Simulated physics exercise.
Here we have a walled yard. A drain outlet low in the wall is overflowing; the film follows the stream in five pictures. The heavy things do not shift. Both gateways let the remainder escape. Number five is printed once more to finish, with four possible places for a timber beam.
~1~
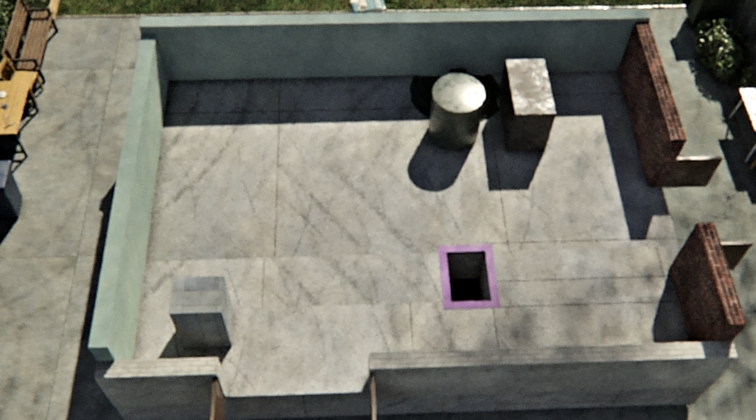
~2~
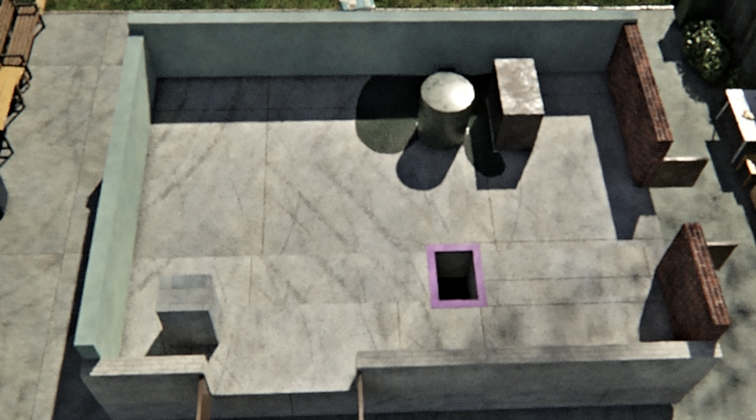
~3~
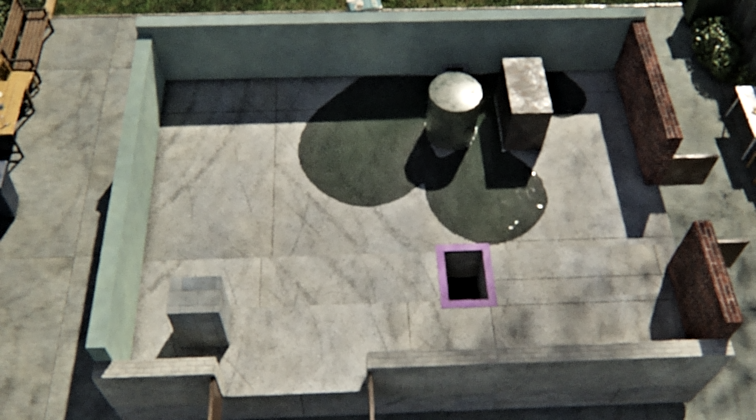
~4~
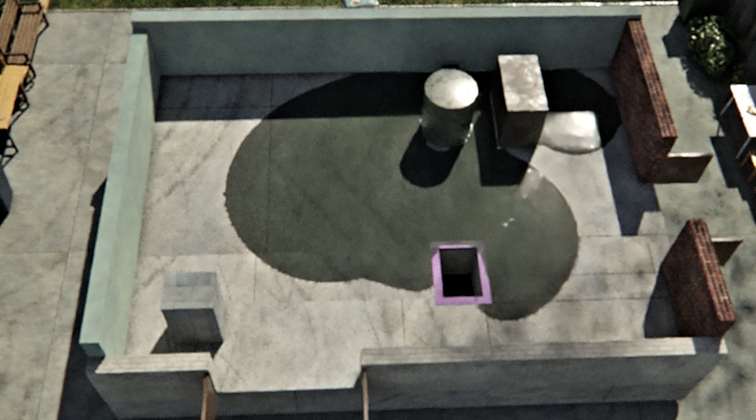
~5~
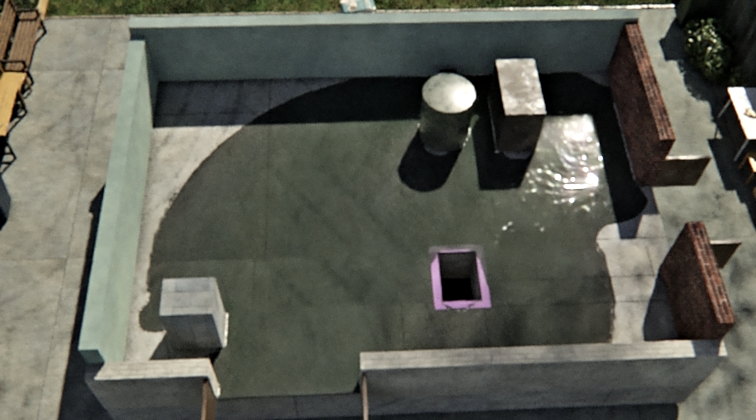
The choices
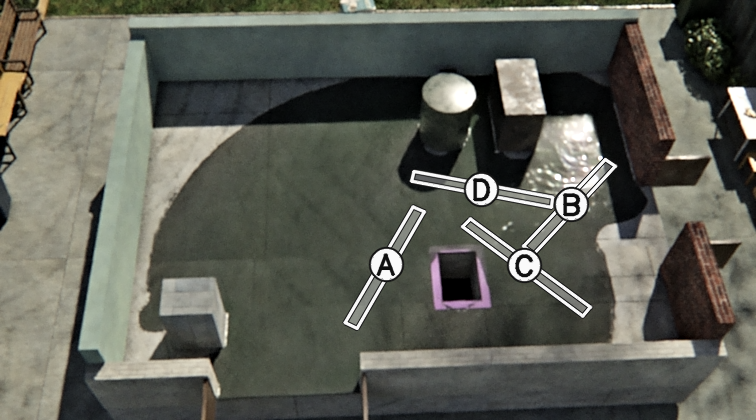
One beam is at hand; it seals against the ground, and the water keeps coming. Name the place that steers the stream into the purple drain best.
Spot B.
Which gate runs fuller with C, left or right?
The left gate.
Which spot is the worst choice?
Spot D.
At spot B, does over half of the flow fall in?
No.
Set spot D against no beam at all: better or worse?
Spot D is worse.
On the marked copy, A from (351, 325) to (418, 209); B from (528, 250) to (610, 162); C from (466, 222) to (586, 311); D from (412, 176) to (552, 202).
For spot A, about 23 % of the stream goes into the purple drain, about 77 % out by the gates.
For spot B, about 33 % of the stream goes into the purple drain, about 67 % out by the gates.
For spot C, about 18 % of the stream goes into the purple drain, about 82 % out by the gates.
For spot D, about 7 % of the stream goes into the purple drain, about 93 % out by the gates.
